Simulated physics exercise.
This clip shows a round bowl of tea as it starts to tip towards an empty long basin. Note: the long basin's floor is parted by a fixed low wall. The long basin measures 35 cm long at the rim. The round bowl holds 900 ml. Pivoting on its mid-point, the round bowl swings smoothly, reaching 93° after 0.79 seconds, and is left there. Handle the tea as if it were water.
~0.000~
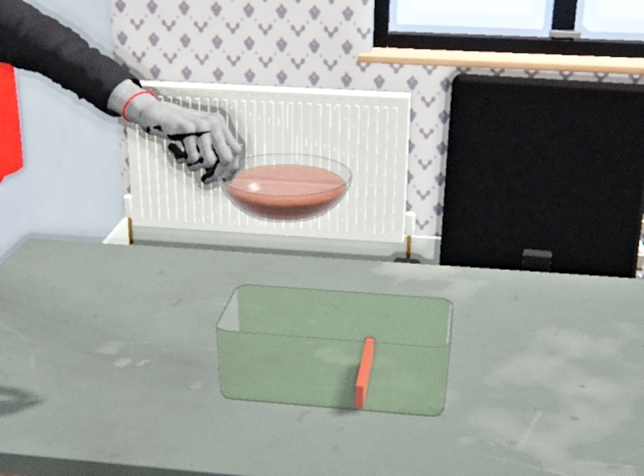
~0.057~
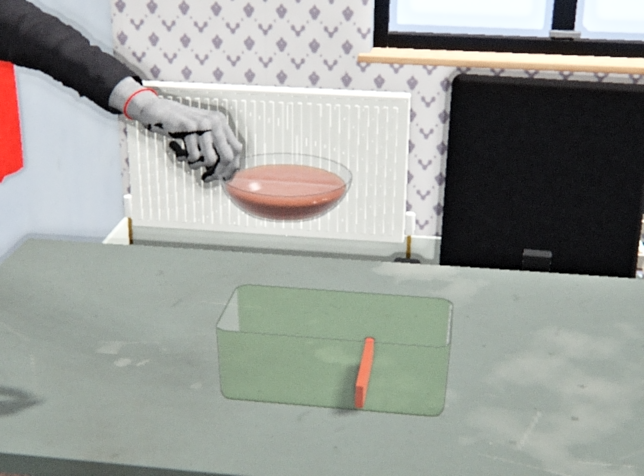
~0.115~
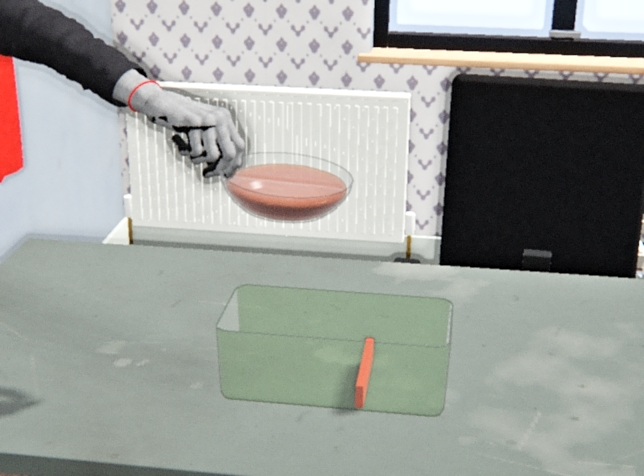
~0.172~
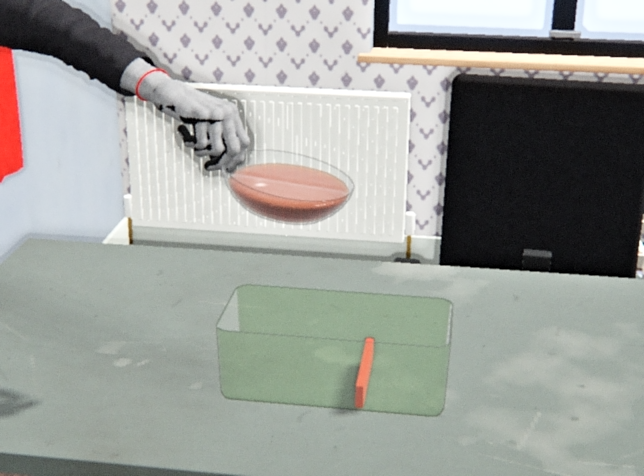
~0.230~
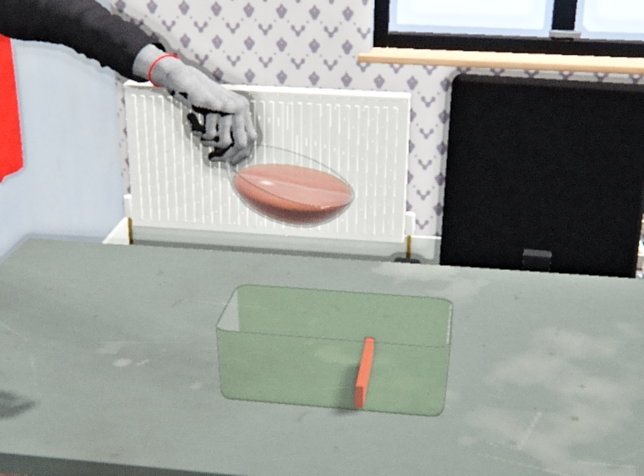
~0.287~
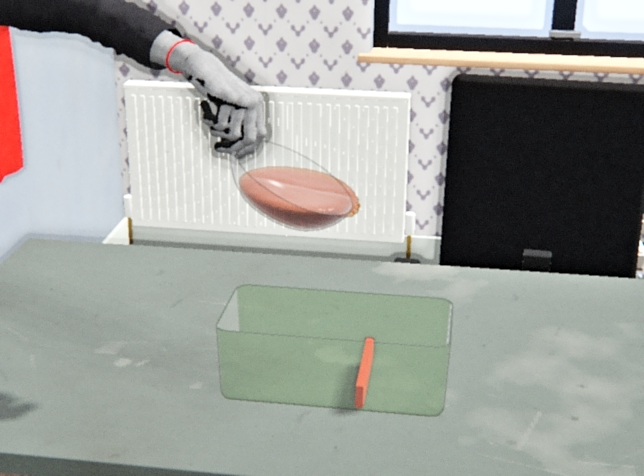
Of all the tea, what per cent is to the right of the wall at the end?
I would say 58 percent.
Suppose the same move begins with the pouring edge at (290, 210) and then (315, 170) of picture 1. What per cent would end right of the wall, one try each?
15 per cent first, 40 per cent second.
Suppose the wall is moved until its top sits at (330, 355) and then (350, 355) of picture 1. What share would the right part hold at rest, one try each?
Roughly 80 per cent, then 75 per cent.
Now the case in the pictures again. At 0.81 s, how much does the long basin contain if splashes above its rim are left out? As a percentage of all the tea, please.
It works out near 80 per cent.
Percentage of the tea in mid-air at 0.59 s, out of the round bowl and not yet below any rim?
Near 52 per cent at that moment.
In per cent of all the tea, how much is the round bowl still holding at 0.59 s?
At that time about 9 in a hundred parts are still held.
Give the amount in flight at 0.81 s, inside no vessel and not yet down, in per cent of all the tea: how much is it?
Roughly 20 %.
After 0.59 s the tilt is 79° and 9 per cent is still to pour, 1 is left of the wall and 40 right of it.
After 0.81 s the tilt is 93° and 0 per cent is still to pour, 22 is left of the wall and 58 right of it.
After 1.04 s the tilt is 93° and 0 per cent is still to pour, 32 is left of the wall and 64 right of it.
After 1.29 s the tilt is 93° and 0 per cent is still to pour, 37 is left of the wall and 59 right of it.
In the end 37 per cent lies left of the wall, 58 right of it and 4 outside.
